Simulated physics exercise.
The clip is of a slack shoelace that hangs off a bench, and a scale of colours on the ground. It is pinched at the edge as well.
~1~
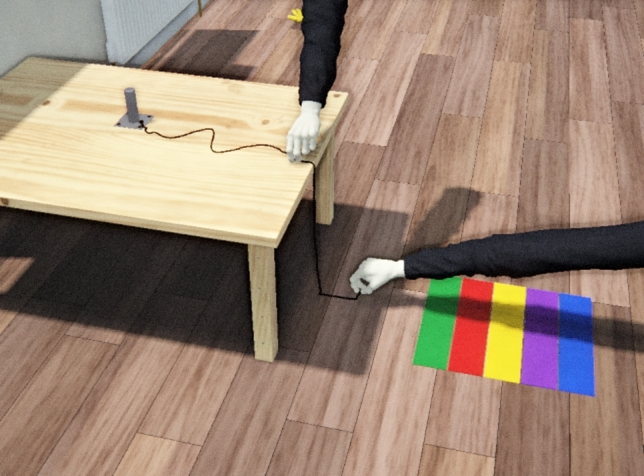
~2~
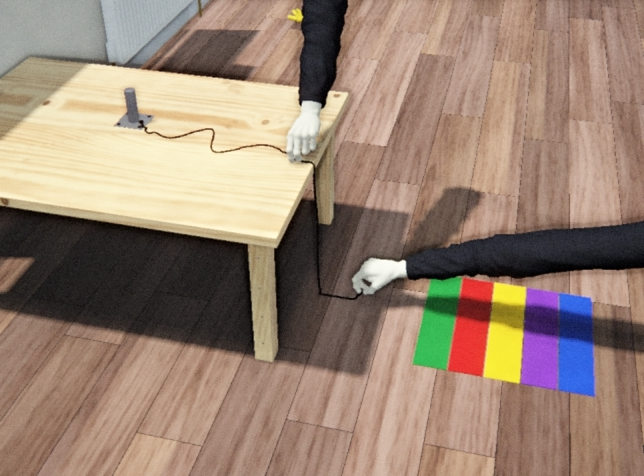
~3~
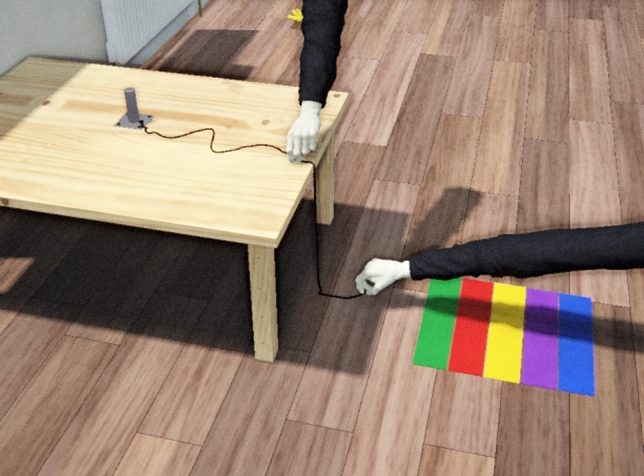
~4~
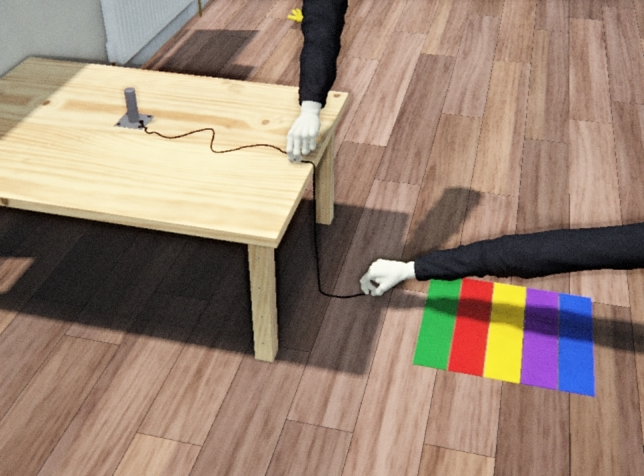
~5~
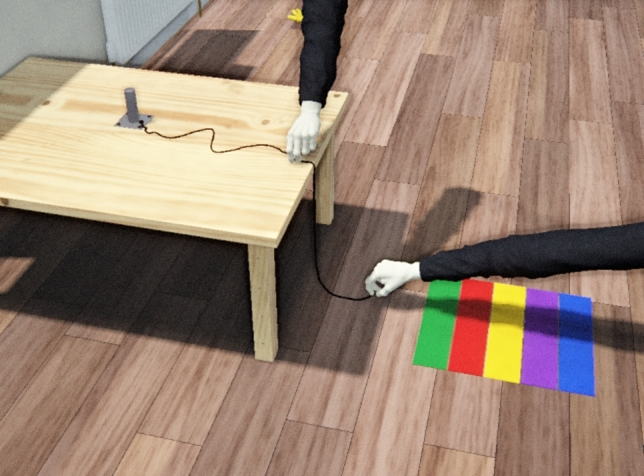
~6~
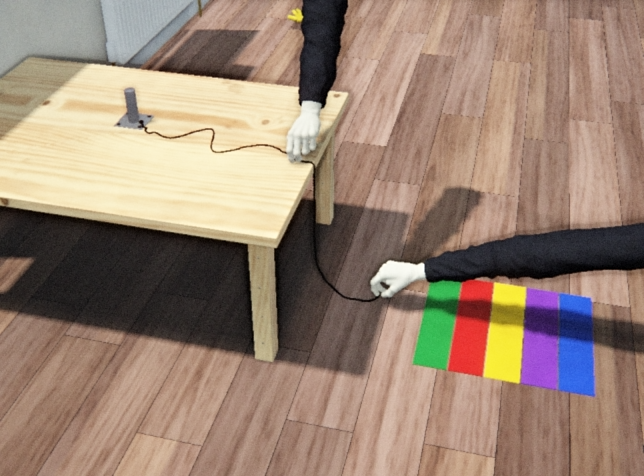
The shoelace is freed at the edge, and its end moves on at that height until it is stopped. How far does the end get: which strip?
The purple one.
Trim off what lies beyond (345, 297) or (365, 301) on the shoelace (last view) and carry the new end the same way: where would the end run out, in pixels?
Try by try, around (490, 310) and (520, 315).
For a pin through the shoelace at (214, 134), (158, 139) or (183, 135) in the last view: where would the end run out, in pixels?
In that order: (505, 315), (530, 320) and (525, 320).
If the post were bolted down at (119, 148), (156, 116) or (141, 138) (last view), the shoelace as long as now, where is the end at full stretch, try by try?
Near (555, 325), (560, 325) and (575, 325).
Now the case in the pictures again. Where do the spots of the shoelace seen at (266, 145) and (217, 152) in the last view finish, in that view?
About (321, 165), and the other about (275, 150).
Soon after, end near (495, 313); over yellow.
After that, end near (527, 318); over purple.
At the stop, end near (546, 321); over purple. It halts on the purple strip.
